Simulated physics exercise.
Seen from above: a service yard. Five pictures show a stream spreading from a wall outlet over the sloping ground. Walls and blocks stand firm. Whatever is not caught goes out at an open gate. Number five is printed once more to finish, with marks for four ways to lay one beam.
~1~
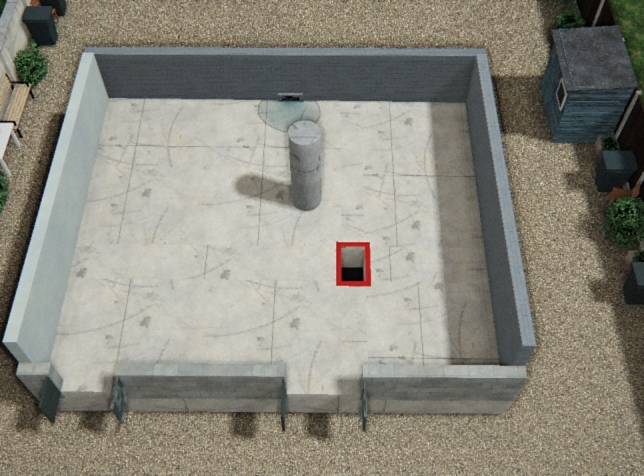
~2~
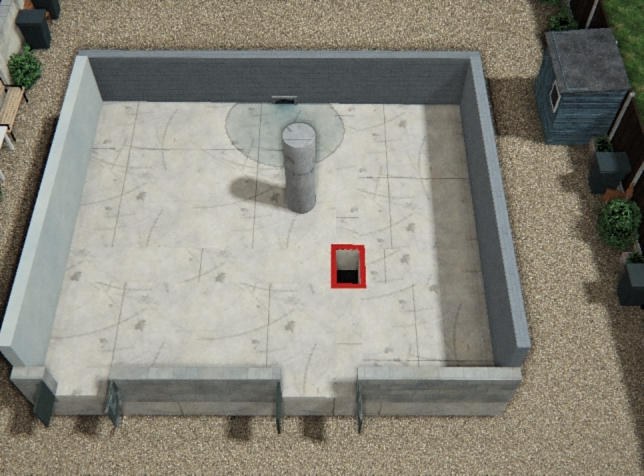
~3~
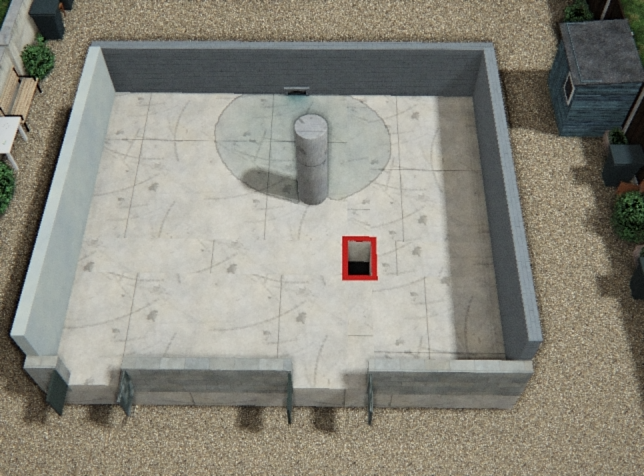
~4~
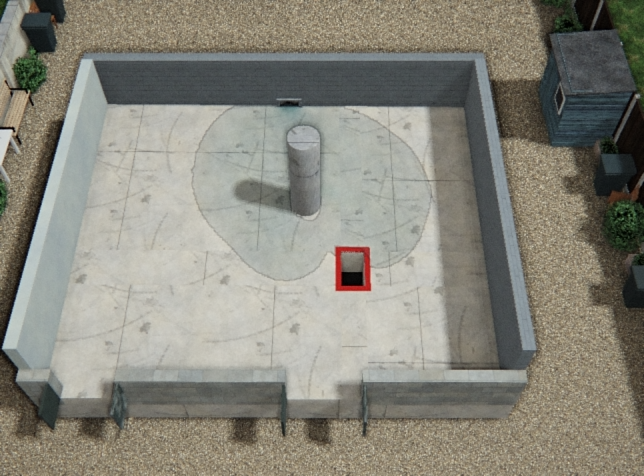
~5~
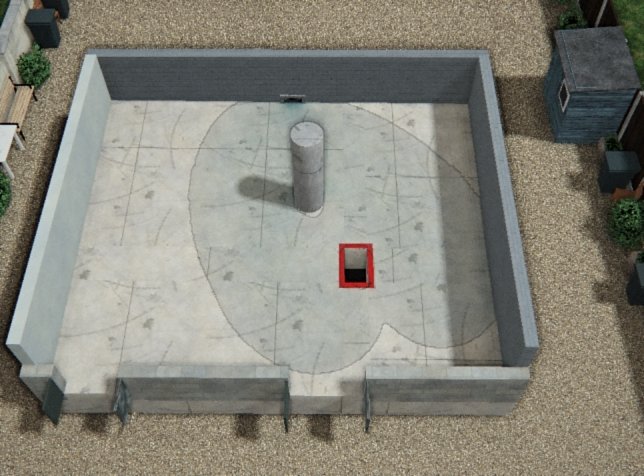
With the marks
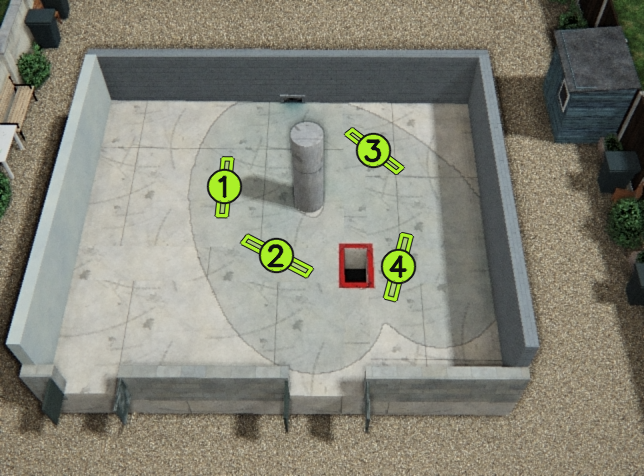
A walled service yard with a pale concrete floor, set in gravel, is seen from high above. A grey pillar stands in the upper middle, a red-edged drain pit lies below and right of it, and two open gates break the near wall. As the view shifts slightly, water spreads from an outfall in the far wall, passes around the pillar, then reaches and enters the pit.
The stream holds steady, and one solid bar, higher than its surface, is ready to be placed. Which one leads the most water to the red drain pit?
Take 2.
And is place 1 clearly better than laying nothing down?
No, hardly at all.
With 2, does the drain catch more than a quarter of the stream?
Yes, it does.
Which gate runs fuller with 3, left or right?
More leaves on the right.
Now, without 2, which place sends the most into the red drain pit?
The answer is 4.
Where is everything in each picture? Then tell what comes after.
Outfall at (290, 97); red drain pit at (353, 264); open gate at (324, 383); open gate at (95, 380); water covers 2 % of the ground and shows as far out as (292, 129); red drain pit still dry.
Water covers 7 % of the ground and shows as far out as (270, 161); red drain pit still dry.
Water covers 16 % of the ground and shows as far out as (365, 185); red drain pit still dry.
Water covers 30 % of the ground and shows as far out as (391, 259); red drain pit still dry.
Water covers 51 % of the ground and shows as far out as (450, 344); red drain pit taking water.
On the marked copy, 1 from (221, 215) to (227, 158); 2 from (245, 239) to (308, 272); 3 from (349, 132) to (399, 170); 4 from (390, 298) to (406, 235).
With 1, about 15 % of the stream runs into the red drain pit, about 78 % out by the gates.
With 2, about 35 % of the stream runs into the red drain pit, about 59 % out by the gates.
With 3, about 15 % of the stream runs into the red drain pit, about 77 % out by the gates.
With 4, about 20 % of the stream runs into the red drain pit, about 73 % out by the gates.
